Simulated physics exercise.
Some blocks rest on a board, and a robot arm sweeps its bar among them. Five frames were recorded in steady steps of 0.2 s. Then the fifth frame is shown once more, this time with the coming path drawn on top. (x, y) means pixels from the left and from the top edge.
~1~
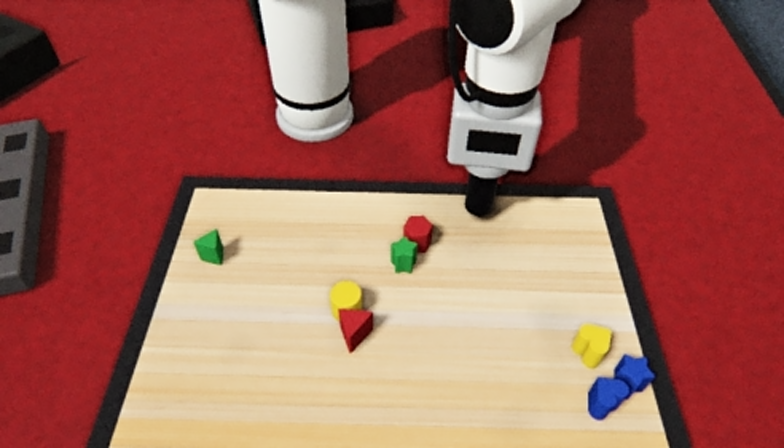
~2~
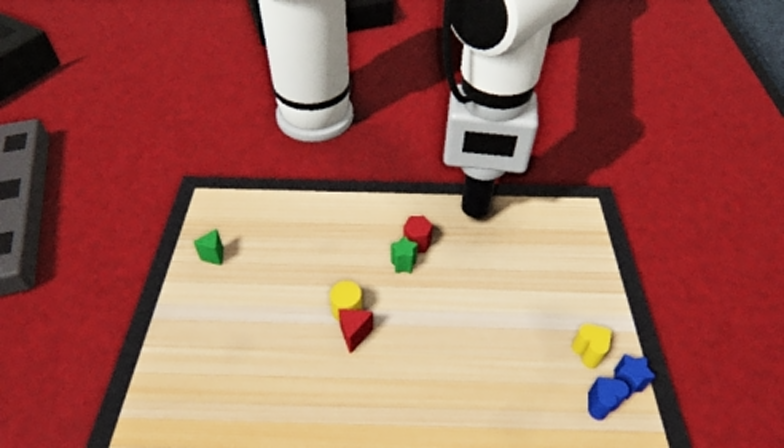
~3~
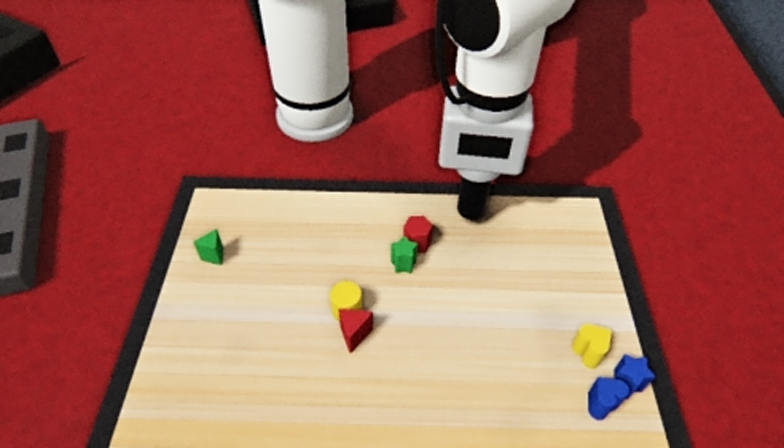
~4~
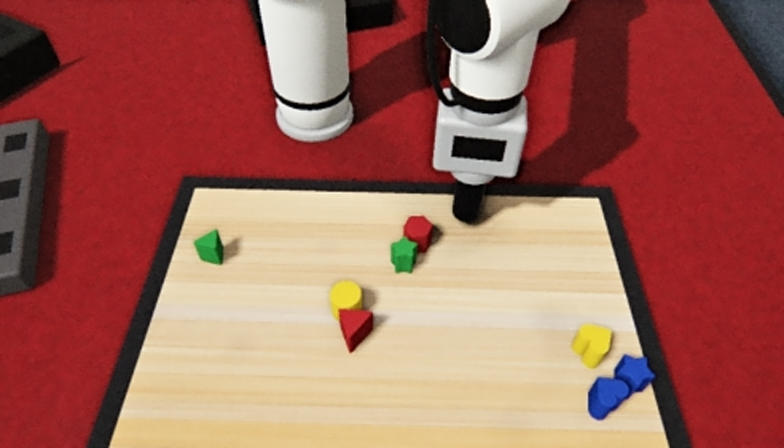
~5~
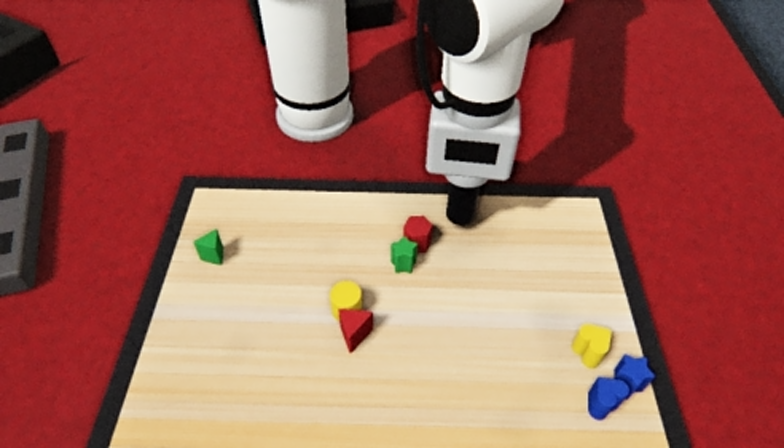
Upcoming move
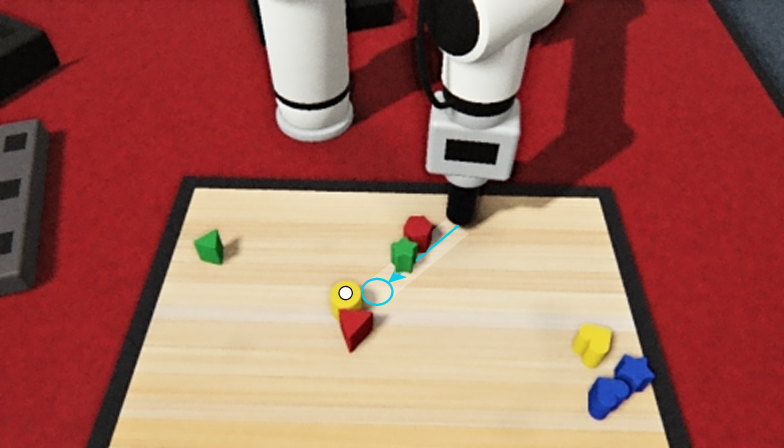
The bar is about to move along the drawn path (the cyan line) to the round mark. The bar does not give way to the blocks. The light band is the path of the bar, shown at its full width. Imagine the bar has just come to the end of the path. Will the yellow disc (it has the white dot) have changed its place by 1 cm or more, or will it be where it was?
At the end of the path, it will have moved.
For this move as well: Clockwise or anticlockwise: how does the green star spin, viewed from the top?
It twists against the clock when seen from above.
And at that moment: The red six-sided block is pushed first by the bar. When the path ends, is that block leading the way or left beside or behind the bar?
It ends up beside or behind the bar.
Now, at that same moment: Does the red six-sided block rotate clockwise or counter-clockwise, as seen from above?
From overhead, clockwise.
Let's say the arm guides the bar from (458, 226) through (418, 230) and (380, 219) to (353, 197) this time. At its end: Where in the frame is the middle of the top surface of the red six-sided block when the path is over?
I expect it at (399, 230).
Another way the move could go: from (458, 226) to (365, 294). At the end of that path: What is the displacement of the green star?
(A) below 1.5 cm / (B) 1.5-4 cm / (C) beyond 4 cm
C: Beyond 4 cm.
The drawn path runs straight from (458, 226) to (377, 292); the dot is on the yellow disc.
The first path, step by step. One third of the way, bar (433, 237); red six-sided block (406, 228), turned 35° clockwise.
Two thirds of the way, bar (406, 259); green star (383, 260), turned 45° anticlockwise; red six-sided block (391, 231), turned 80° clockwise.
At the end, bar (377, 282); yellow disc (335, 300); red triangular piece not moved; green star (351, 280), turned 35° anticlockwise; red six-sided block (391, 231), turned 80° clockwise.
